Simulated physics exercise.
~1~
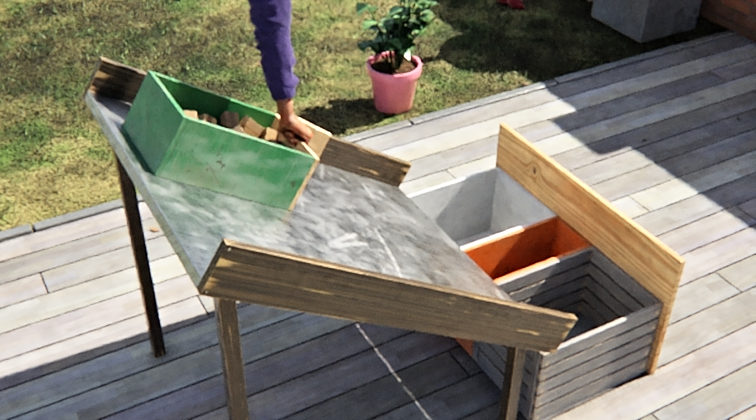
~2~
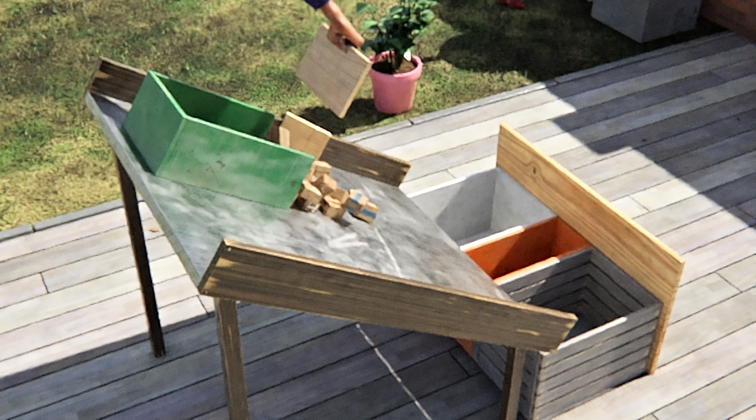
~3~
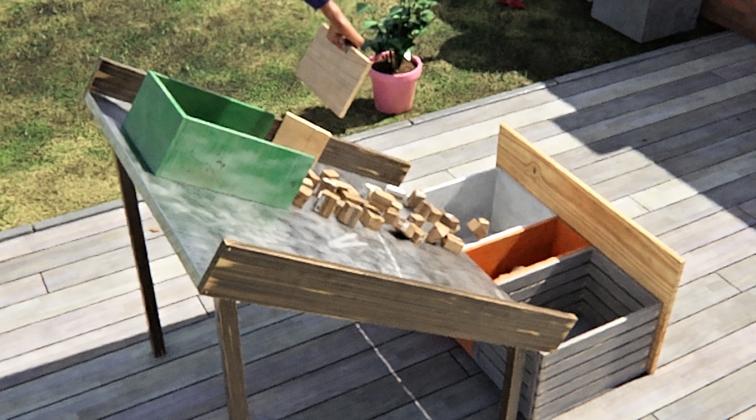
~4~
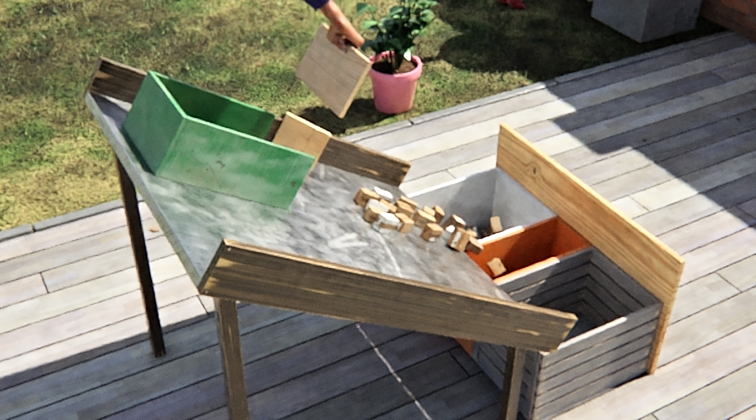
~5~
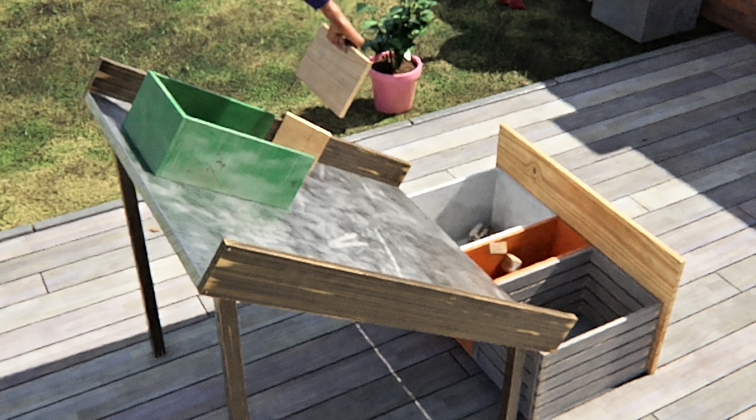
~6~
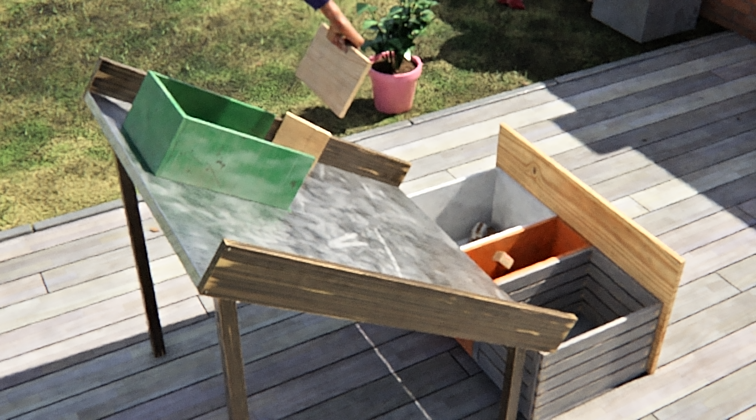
A sloping grey table with weathered wooden edges stands on a sunlit plank deck, seen from above, with grass and a pink potted plant behind. A green pen full of small wooden blocks sits at its upper left, and a white tote, an orange bin and a grey slatted tub wait at the lower right. A hand lifts a wooden gate away from the pen and holds it clear. The blocks spill out past an angled board, spread down the slope and tumble over the edge. The table ends empty, with blocks visible in the white and orange containers.
